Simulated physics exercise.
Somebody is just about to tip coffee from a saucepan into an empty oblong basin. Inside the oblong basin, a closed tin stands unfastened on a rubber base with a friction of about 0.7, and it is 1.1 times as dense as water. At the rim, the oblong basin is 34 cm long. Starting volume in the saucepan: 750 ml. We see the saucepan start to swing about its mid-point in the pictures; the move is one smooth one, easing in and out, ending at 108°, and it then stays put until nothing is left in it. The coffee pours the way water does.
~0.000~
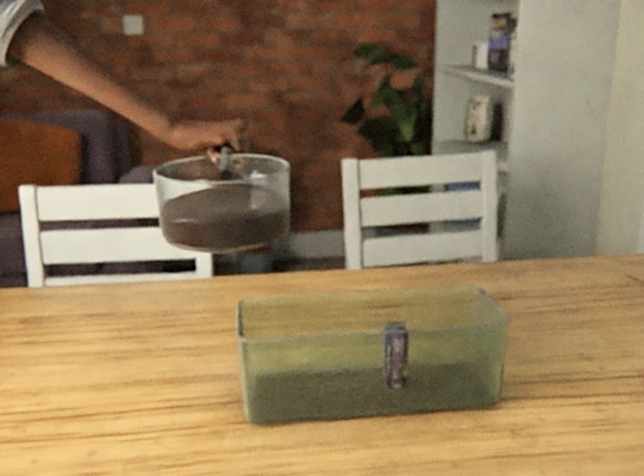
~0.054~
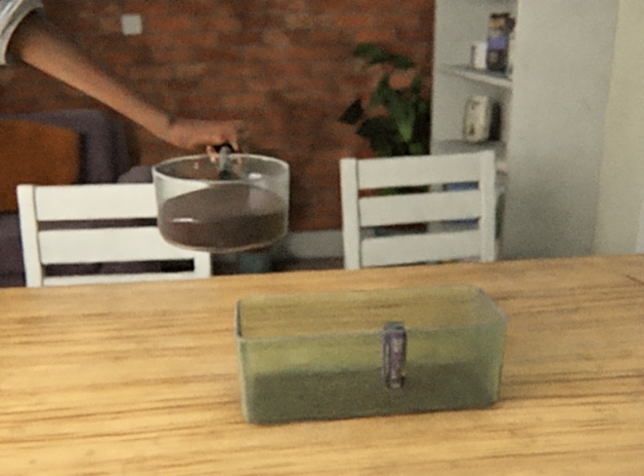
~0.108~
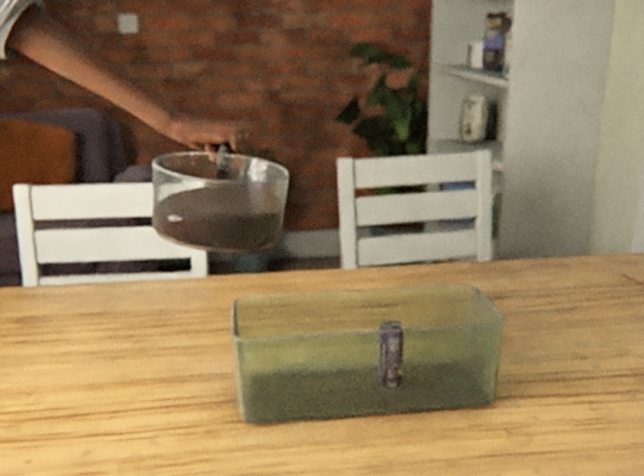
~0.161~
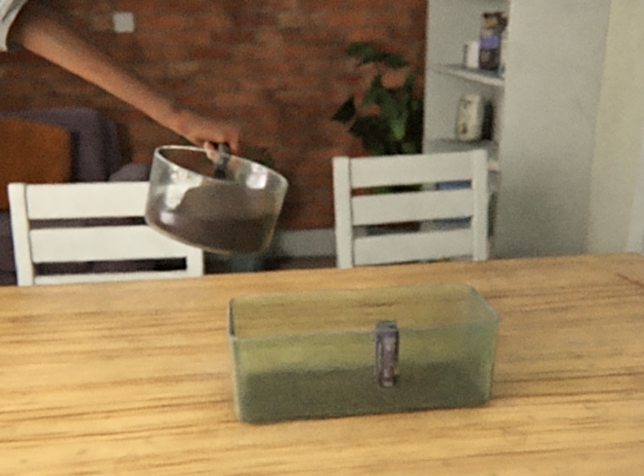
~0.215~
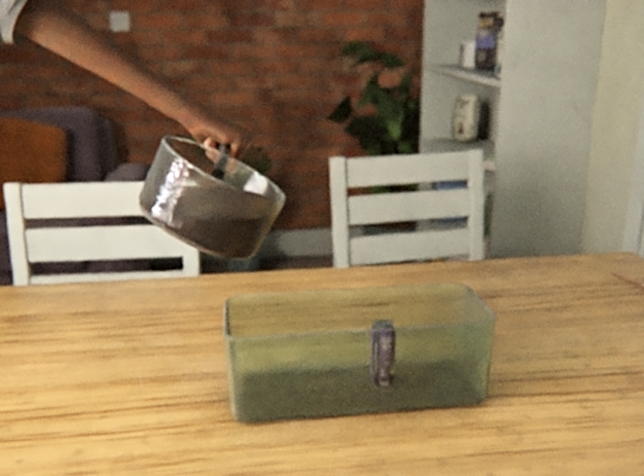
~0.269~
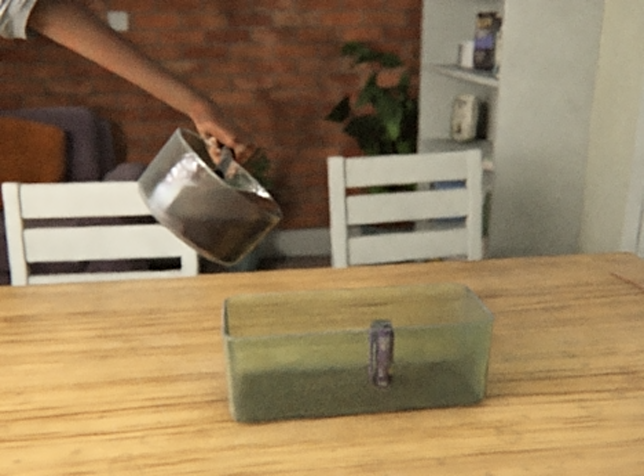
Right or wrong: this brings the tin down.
Wrong, the tin stays up.
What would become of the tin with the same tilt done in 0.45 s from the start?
With that tilt, the tin stays on its base.
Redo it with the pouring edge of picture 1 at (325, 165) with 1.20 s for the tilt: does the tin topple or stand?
Then the tin remains standing.
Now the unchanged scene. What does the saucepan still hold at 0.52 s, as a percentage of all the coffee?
Near 26 in a hundred.
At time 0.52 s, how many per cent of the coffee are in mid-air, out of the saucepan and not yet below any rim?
My guess is roughly 46 %.
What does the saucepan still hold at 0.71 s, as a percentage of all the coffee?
Roughly 7 percent remains.
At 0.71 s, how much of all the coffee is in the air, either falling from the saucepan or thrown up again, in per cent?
Around 8 percent of it is airborne.
After 0.52 s the tilt is 102° and 26 per cent is still to pour; the tin stands where it began.
After 0.71 s the tilt is 108° and 7 per cent is still to pour; the tin stands where it began.
After 0.91 s the tilt is 108° and 0 per cent is still to pour; the tin stands where it began.
After 1.12 s the tilt is 108° and 0 per cent is still to pour; the tin stands where it began.
In the end the tin stands where it began.
